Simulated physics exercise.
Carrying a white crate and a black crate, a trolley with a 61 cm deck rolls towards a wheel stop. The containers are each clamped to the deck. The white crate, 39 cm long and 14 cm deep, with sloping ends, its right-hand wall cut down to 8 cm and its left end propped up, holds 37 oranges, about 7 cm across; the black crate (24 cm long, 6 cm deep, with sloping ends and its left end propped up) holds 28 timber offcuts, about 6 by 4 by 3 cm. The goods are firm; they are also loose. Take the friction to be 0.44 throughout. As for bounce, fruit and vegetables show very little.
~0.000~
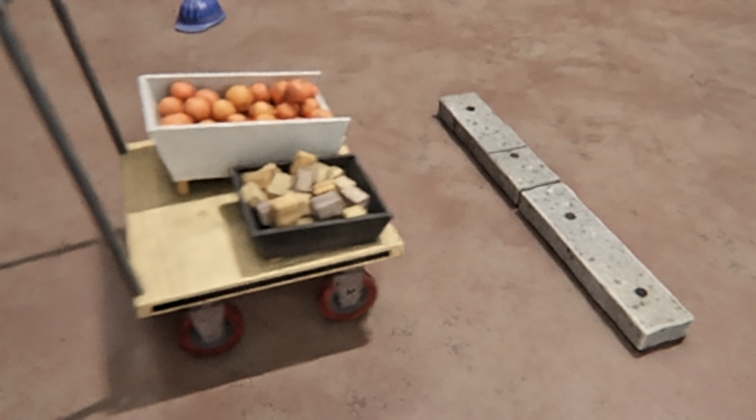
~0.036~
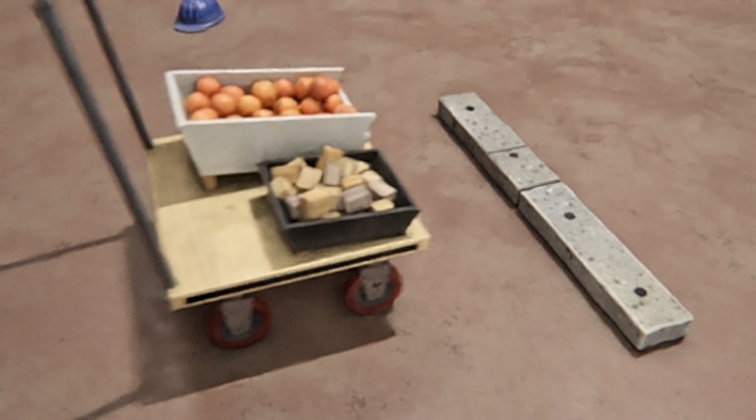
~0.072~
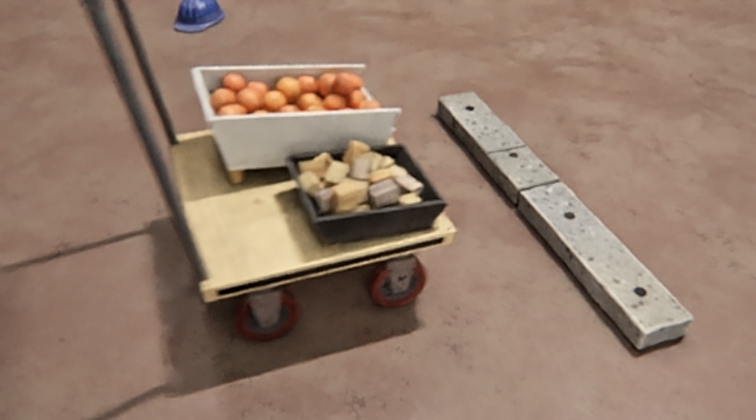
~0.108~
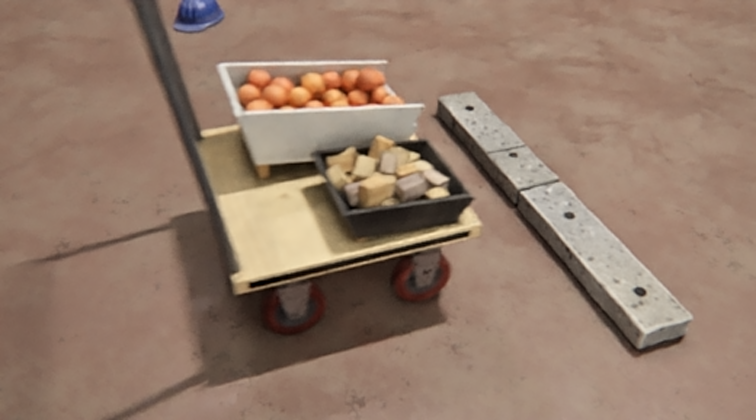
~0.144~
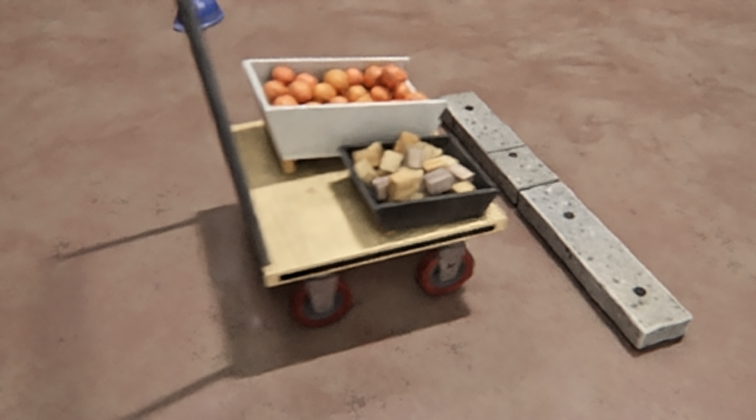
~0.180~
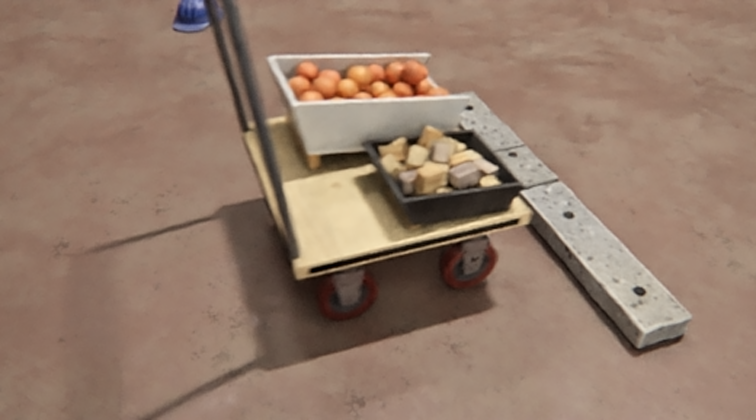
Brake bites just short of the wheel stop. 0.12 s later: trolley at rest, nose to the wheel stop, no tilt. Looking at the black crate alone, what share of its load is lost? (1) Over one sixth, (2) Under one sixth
The answer is 1.
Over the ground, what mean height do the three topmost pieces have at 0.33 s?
Their middles sit some 44 cm up.
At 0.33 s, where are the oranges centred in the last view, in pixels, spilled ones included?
I'd say near (443, 87).
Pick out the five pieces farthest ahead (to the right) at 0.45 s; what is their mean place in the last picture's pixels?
Centre: Approx. (544, 88) px.
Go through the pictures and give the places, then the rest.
In the first frame (places track the rim corner closest to us here), black crate (257, 233); white crate (154, 128); 57 cm to go; all still inside.
In the second frame, black crate (288, 226); white crate (184, 123); 50 cm to go.
In the third frame, black crate (318, 219); white crate (213, 118); 43 cm to go.
In the fourth frame, black crate (348, 213); white crate (242, 113); 36 cm to go.
In the fifth frame, black crate (378, 206); white crate (270, 108); 29 cm to go.
In the sixth frame, black crate (406, 200); white crate (298, 103); 22 cm to go; all still inside.
After 0.23 s, braking starts.
After 0.33 s, the white crate has all 37 and the black crate has all 28.
After 0.45 s, the white crate is down by 3 of 37 and the black crate is down by 2 of 28.
After 0.68 s, the white crate is down by 3 of 37 and the black crate is down by 7 of 28.
Final count (at 1.18 s), the white crate is down by 4 of 37 and the black crate is down by 7 of 28. Asked share, 7 of 28, 25 per cent.
